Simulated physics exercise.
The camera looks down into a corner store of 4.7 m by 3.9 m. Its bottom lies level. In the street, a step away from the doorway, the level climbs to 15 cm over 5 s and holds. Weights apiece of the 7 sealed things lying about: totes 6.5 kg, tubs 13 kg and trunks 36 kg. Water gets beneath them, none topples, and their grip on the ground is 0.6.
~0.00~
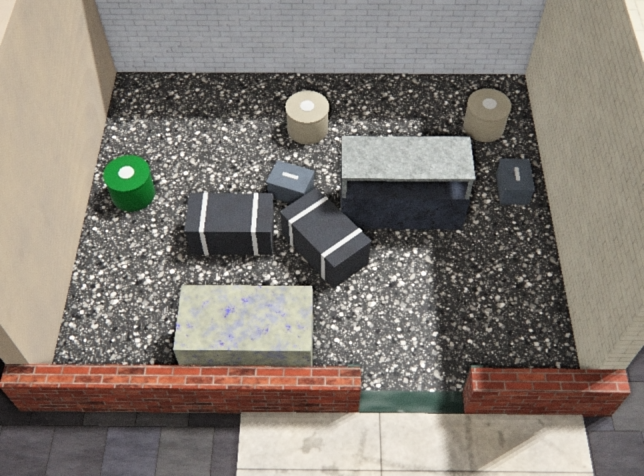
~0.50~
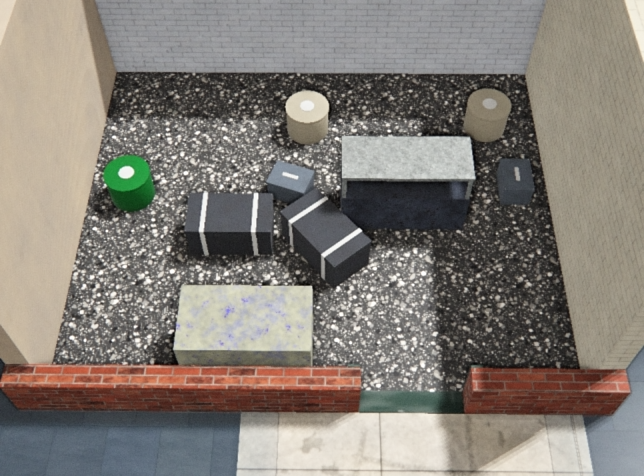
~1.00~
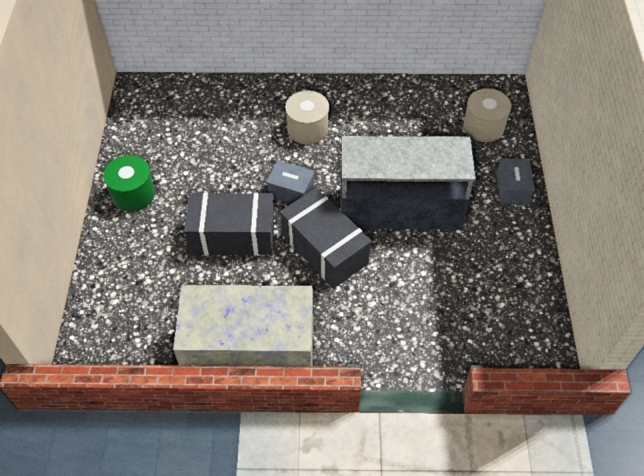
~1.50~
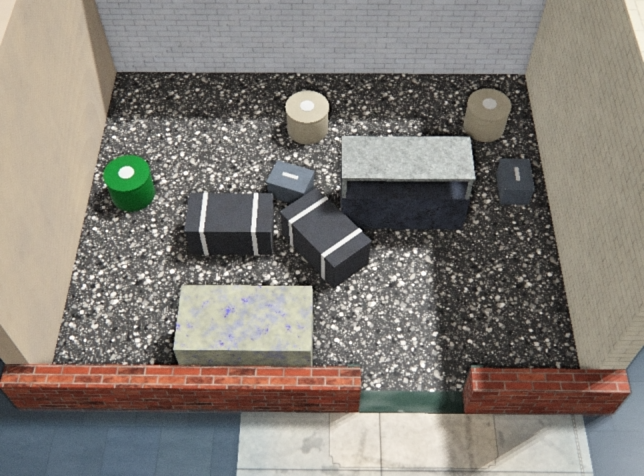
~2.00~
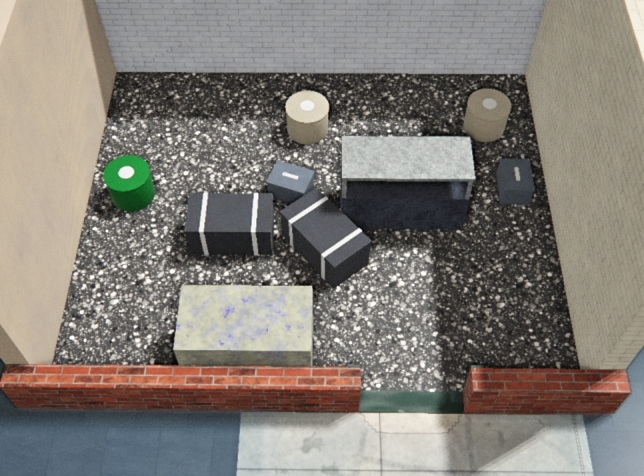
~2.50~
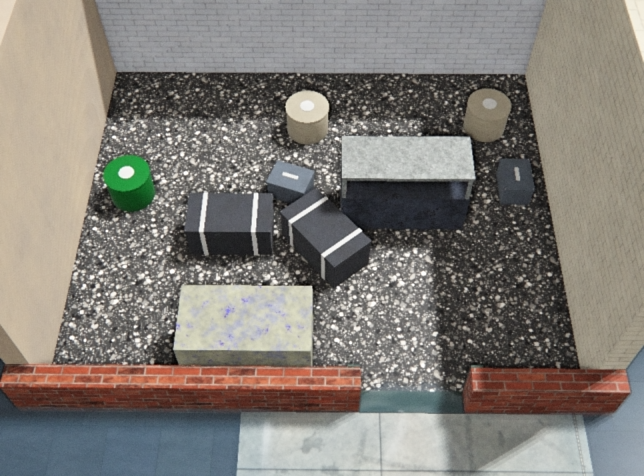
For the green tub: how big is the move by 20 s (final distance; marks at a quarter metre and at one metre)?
The green tub stays put.
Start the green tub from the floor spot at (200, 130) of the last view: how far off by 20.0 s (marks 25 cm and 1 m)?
It slides a little.
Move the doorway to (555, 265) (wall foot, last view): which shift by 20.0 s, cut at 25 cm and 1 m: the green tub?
Then the green tub barely shifts.
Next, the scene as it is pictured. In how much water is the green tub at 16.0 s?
Roughly 5 cm.
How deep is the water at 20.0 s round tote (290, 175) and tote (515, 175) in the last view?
Roughly 7 and 5 cm.
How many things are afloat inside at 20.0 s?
I count 2.
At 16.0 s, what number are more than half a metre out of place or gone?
I count 1.
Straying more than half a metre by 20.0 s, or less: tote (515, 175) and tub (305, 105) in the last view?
In that order: Over, short of it.
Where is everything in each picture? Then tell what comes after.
The green tub at (126, 173) rests on the ground; water covers 0.0 m2; 0 of 7 have shifted, in the first picture.
The green tub at (126, 173) rests on the ground; 0.0 m2 under water; 0 of 7 have shifted, in the second picture.
The green tub at (126, 173), on the bottom; 0.0 m2 under water; 0 of 7 have shifted, in the third picture.
The green tub at (126, 173), on the bottom; 0.0 m2 under water; 0 of 7 have shifted, in the fourth picture.
The green tub at (126, 173) rests on the ground; 0.0 m2 under water; 0 of 7 have shifted, in the fifth picture.
The green tub at (126, 173) rests on the ground; water covers 0.0 m2; 0 of 7 have shifted, in the sixth picture.
After 4.0 s the green tub is near (126, 173), 0.0 m from its start, aground; 0 afloat.
After 9.0 s the green tub is near (126, 173), 0.0 m from its start, aground; 0 afloat.
After 16.0 s the green tub is near (126, 173), 0.0 m from its start, aground; 0 afloat.
After 20.0 s the green tub is near (130, 171), 0.0 m from its start, afloat; 2 afloat.
